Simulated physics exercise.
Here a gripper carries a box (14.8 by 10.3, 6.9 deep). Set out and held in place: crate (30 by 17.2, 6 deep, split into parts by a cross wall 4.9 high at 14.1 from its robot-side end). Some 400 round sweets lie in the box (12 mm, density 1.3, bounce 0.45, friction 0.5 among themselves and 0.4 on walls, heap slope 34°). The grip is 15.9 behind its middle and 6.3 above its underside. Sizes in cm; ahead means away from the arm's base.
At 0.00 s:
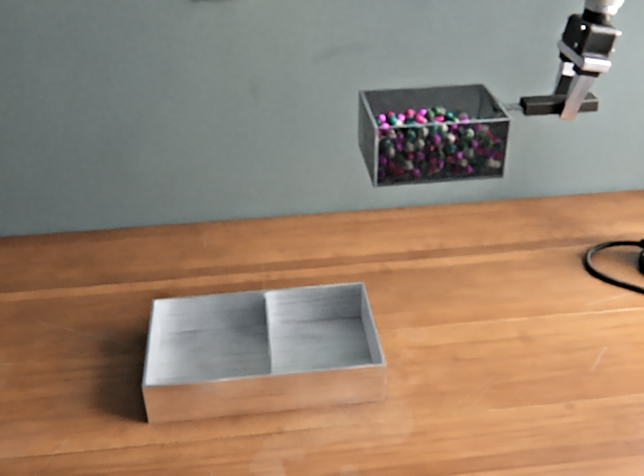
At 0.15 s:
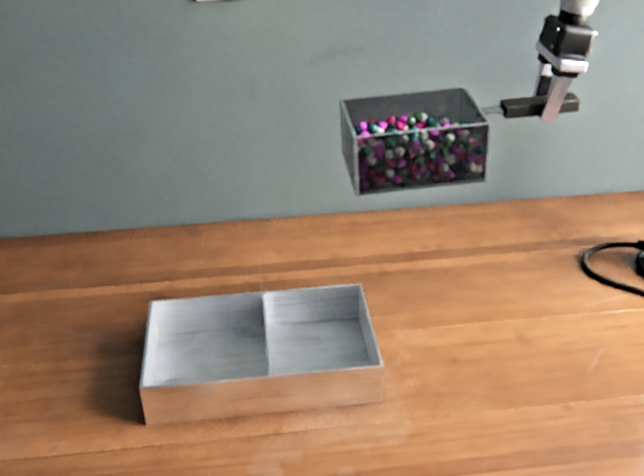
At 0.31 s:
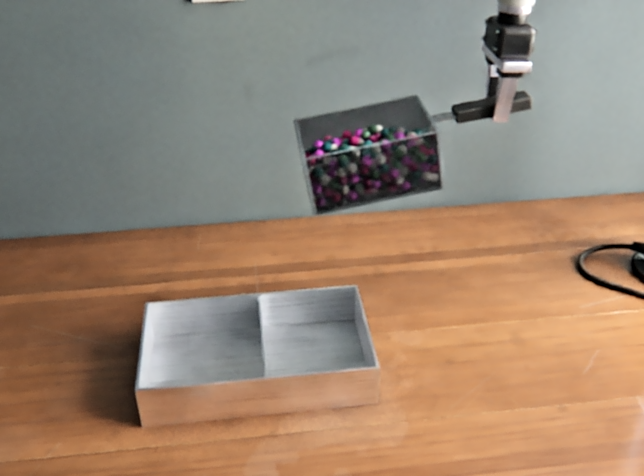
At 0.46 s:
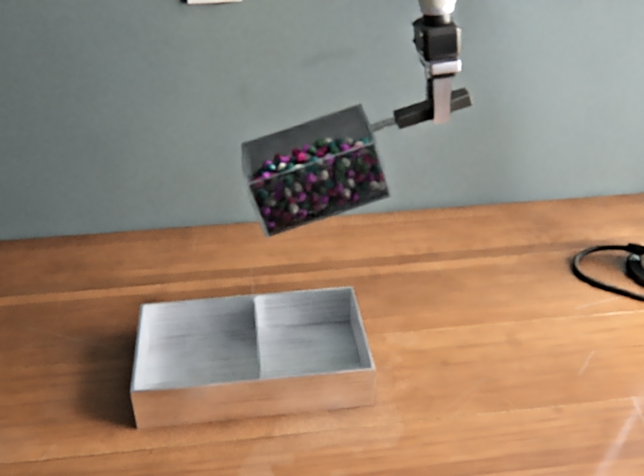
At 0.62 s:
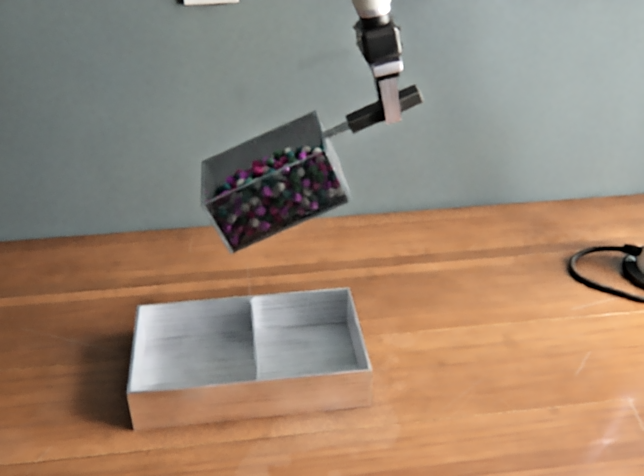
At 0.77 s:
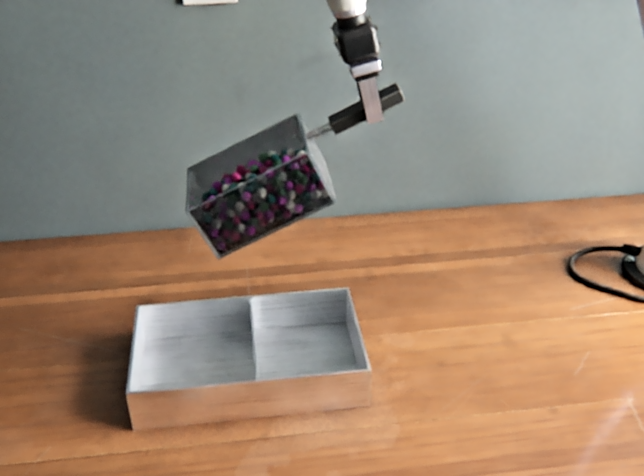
At the start, a robotic gripper holds a clear box of small pink, green and white balls level above a wooden table, up and to the right of a divided tray. The arm carries it left and slightly lower, tilting its left end steadily downward, with the balls still inside.
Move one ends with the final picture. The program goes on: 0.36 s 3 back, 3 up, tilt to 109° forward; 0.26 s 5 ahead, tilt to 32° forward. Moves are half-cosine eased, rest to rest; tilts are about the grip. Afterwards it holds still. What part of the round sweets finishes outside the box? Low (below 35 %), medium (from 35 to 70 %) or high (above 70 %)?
Share outside the box: Medium (from 35 to 70 %).
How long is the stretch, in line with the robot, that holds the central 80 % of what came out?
Roughly 98 cm.
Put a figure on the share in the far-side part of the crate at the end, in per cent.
Some 5 per cent.
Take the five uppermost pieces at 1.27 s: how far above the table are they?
Some 30 cm.
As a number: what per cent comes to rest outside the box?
Roughly 60 per cent.
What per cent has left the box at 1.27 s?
Near 40 per cent so far.
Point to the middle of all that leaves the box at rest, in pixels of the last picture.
Near (323, 361).
By 1.02 s, tilted 90° forward, highest piece 30 above the table; 298 in the box, 24 in the robot-side part, 1 in the far-side part, 77 in flight or on a rim.
By 1.27 s, tilted 68° forward, highest piece 30 above the table; 239 in the box, 78 in the robot-side part, 70 on the table or floor, 1 in the far-side part, 12 in flight or on a rim.
By 1.59 s, tilted 32° forward, highest piece 31 above the table; 160 in the box, 81 on the table or floor, 78 in the robot-side part, 2 in the far-side part, 79 in flight or on a rim.
By 2.64 s, tilted 32° forward, highest piece 31 above the table; 159 in the box, 149 on the table or floor, 78 in the robot-side part, 14 in the far-side part.
Final count, 159 in the box, 149 on the table or floor, 78 in the robot-side part, 14 in the far-side part. That is 60 % outside the box.
